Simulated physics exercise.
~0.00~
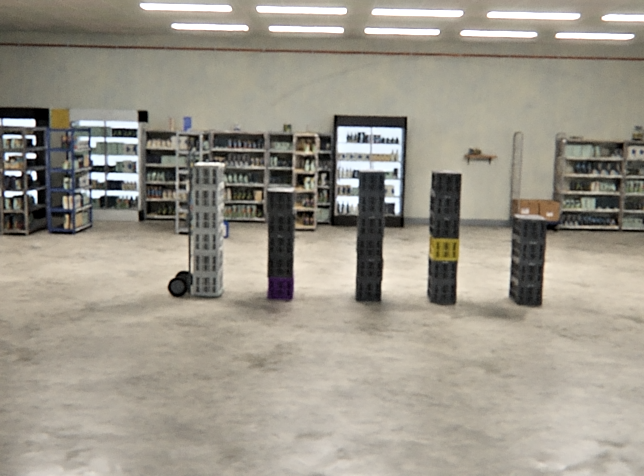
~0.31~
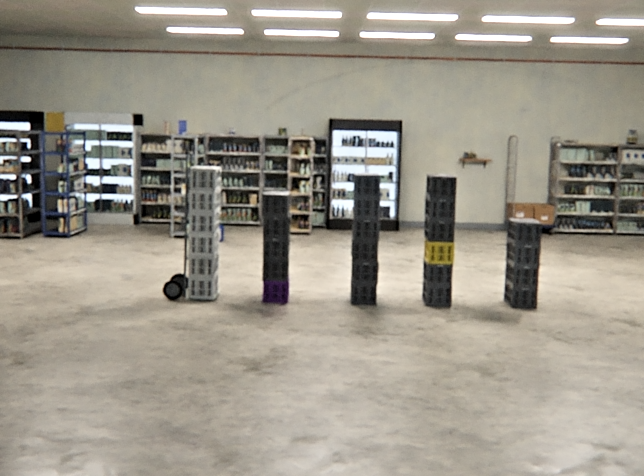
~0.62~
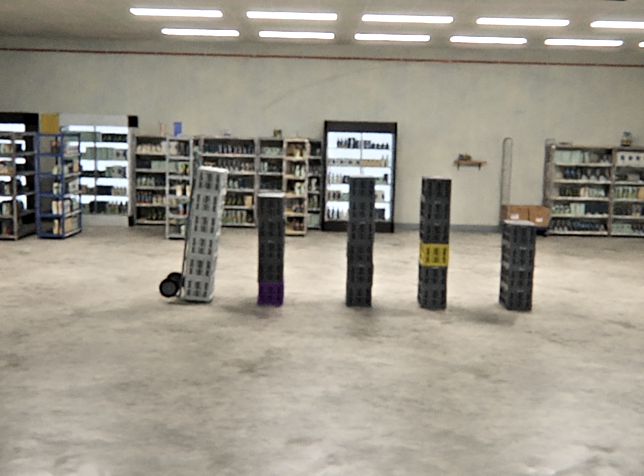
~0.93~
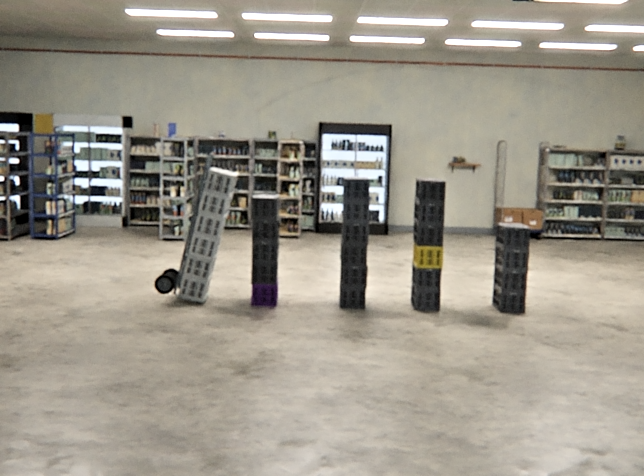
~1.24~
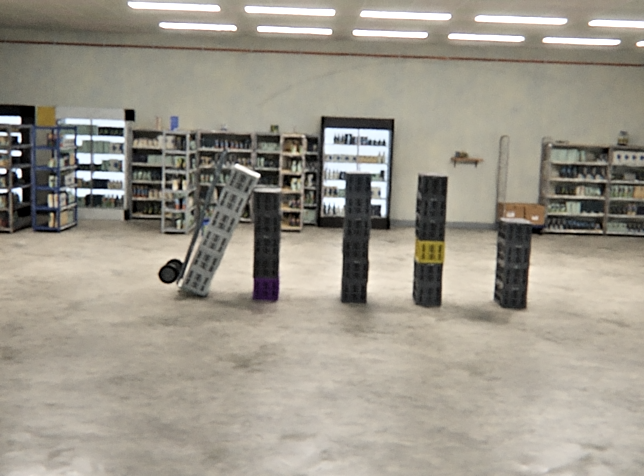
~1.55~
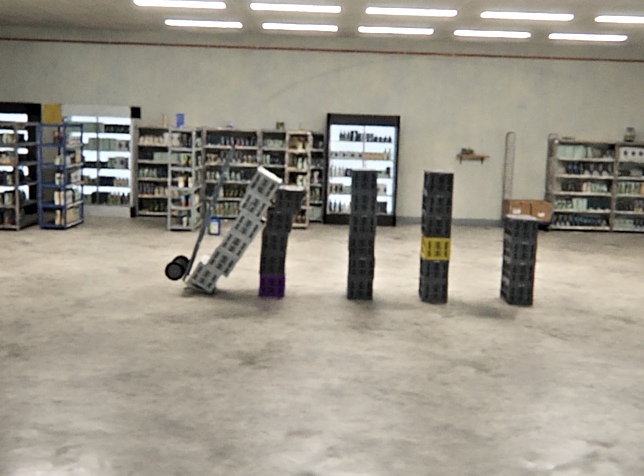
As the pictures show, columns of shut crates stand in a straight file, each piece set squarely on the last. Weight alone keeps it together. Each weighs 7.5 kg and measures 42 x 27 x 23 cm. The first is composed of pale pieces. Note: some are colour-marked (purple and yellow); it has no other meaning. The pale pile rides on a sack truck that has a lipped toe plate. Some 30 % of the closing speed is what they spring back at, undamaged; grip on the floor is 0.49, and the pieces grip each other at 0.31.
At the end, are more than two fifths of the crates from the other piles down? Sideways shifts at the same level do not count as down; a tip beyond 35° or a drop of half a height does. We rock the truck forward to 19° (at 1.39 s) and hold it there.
Yes.
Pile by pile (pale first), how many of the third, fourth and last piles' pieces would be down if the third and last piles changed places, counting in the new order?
Down per pile: Third 3, fourth 5, last 5.
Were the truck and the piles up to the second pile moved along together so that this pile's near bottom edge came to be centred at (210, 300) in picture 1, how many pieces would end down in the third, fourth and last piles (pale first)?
In that case third 0, fourth 0, last 0.
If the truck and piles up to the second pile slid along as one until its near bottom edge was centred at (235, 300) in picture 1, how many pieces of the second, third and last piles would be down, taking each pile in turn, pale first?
You'd get second 4, third 0 and last 0.
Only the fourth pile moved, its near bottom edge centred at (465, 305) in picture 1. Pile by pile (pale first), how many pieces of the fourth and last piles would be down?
In that case the fourth pile would have 5 down and the last 4.
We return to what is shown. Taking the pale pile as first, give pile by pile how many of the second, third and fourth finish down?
As for pieces, it's second 4, third 5 and fourth 5.
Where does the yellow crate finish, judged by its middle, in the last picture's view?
Check around (491, 287) in the last image.
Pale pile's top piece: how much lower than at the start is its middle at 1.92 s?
About 30 cm.
Around 1.92 s, 6 of the pale pile down; none of the 21 other crates down, 4 disturbed.
Around 2.32 s, 6 of the pale pile down; 4 of the 21 other crates down.
Around 3.42 s, 6 of the pale pile down; 9 of the 21 other crates down; yellow crate tipped 19°.
Around 4.26 s, 6 of the pale pile down; 17 of the 21 other crates down; yellow crate on its side.
Finally (5.3 s), 6 of the pale pile down; 17 of the 21 other crates down; yellow crate on its side; purple crate unmoved. That is 81 per cent. Seen by the last camera, middles, yellow crate near (491, 287), purple crate near (273, 282).
